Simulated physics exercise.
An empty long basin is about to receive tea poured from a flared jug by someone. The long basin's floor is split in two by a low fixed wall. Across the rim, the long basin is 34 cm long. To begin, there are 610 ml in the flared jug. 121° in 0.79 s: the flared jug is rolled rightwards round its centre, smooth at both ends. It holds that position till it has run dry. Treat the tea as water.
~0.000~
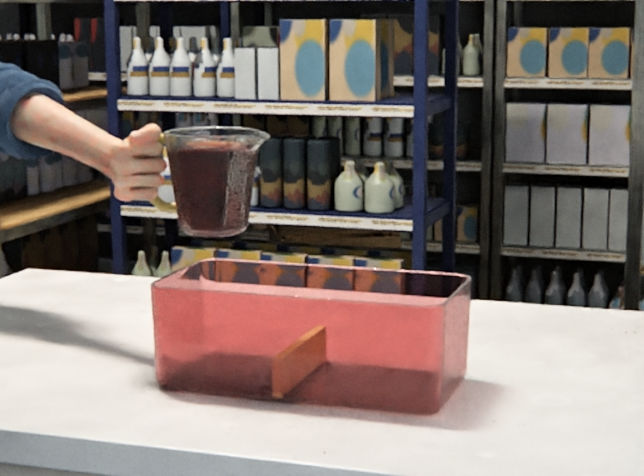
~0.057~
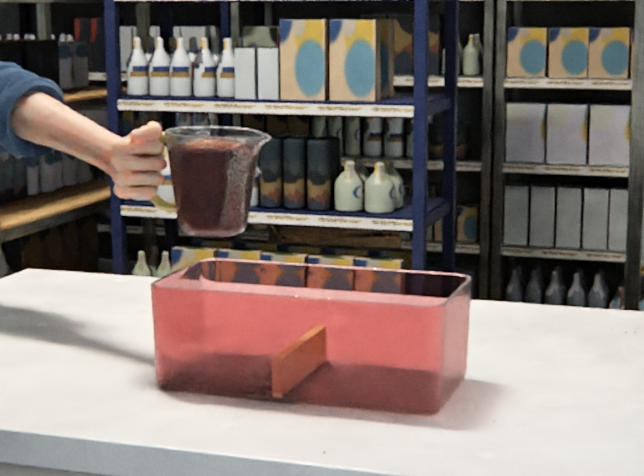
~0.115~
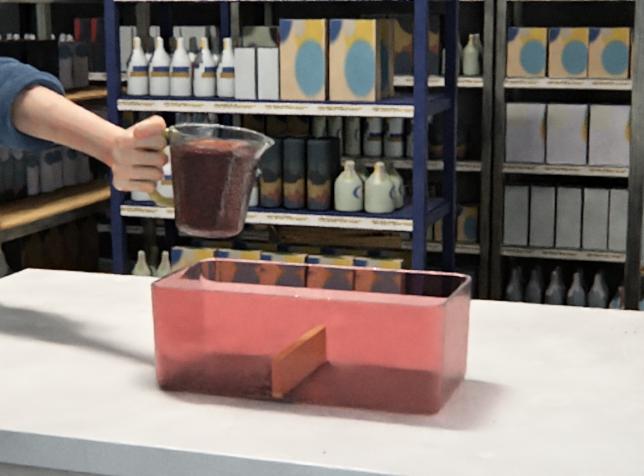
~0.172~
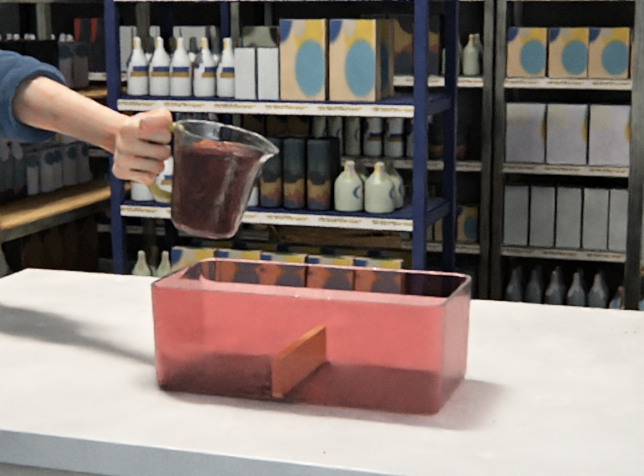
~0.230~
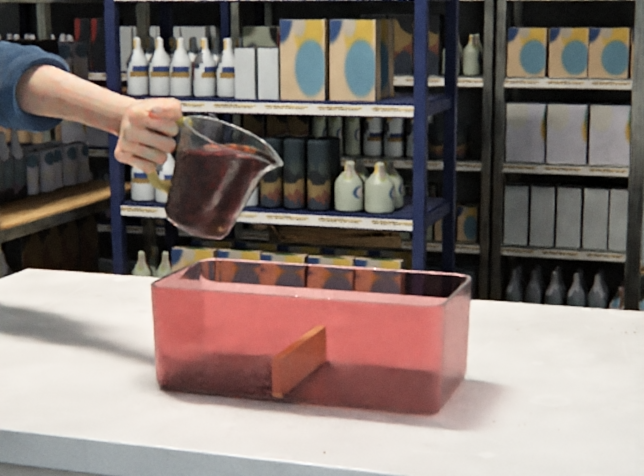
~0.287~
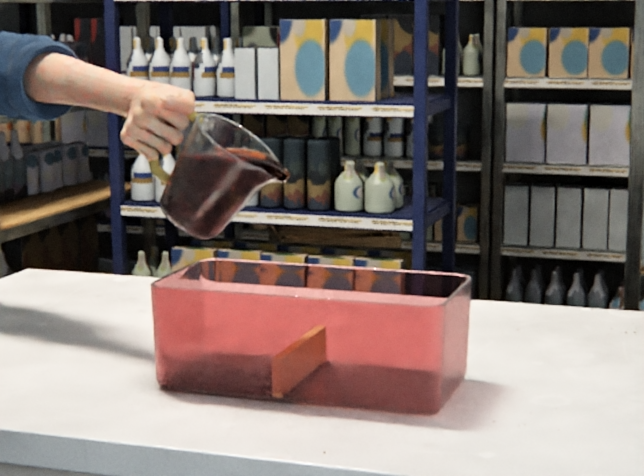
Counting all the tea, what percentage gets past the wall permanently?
The share past the wall is about 57 per cent.
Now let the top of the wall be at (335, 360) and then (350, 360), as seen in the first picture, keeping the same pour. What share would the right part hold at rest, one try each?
30 % and 15 %.
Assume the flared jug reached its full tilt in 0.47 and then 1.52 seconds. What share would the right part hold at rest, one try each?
Around 35 per cent first, around 75 per cent next.
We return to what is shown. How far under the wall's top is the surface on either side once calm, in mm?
Close to 34 mm left and close to 34 mm right.
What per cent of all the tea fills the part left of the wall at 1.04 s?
42 %.
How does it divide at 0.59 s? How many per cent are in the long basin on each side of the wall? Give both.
I'd say some 5 on the left and some 34 on the right.
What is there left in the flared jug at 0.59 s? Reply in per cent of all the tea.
Still held: Roughly 40 % of the total.
After 0.59 s the tilt is 103° and 40 per cent is still to pour, 5 is left of the wall and 35 right of it.
After 0.81 s the tilt is 121° and 2 per cent is still to pour, 40 is left of the wall and 56 right of it.
After 1.04 s the tilt is 121° and 0 per cent is still to pour, 42 is left of the wall and 56 right of it.
After 1.29 s the tilt is 121° and 0 per cent is still to pour, 42 is left of the wall and 57 right of it.
In the end 42 per cent lies left of the wall, 57 right of it and 1 outside.
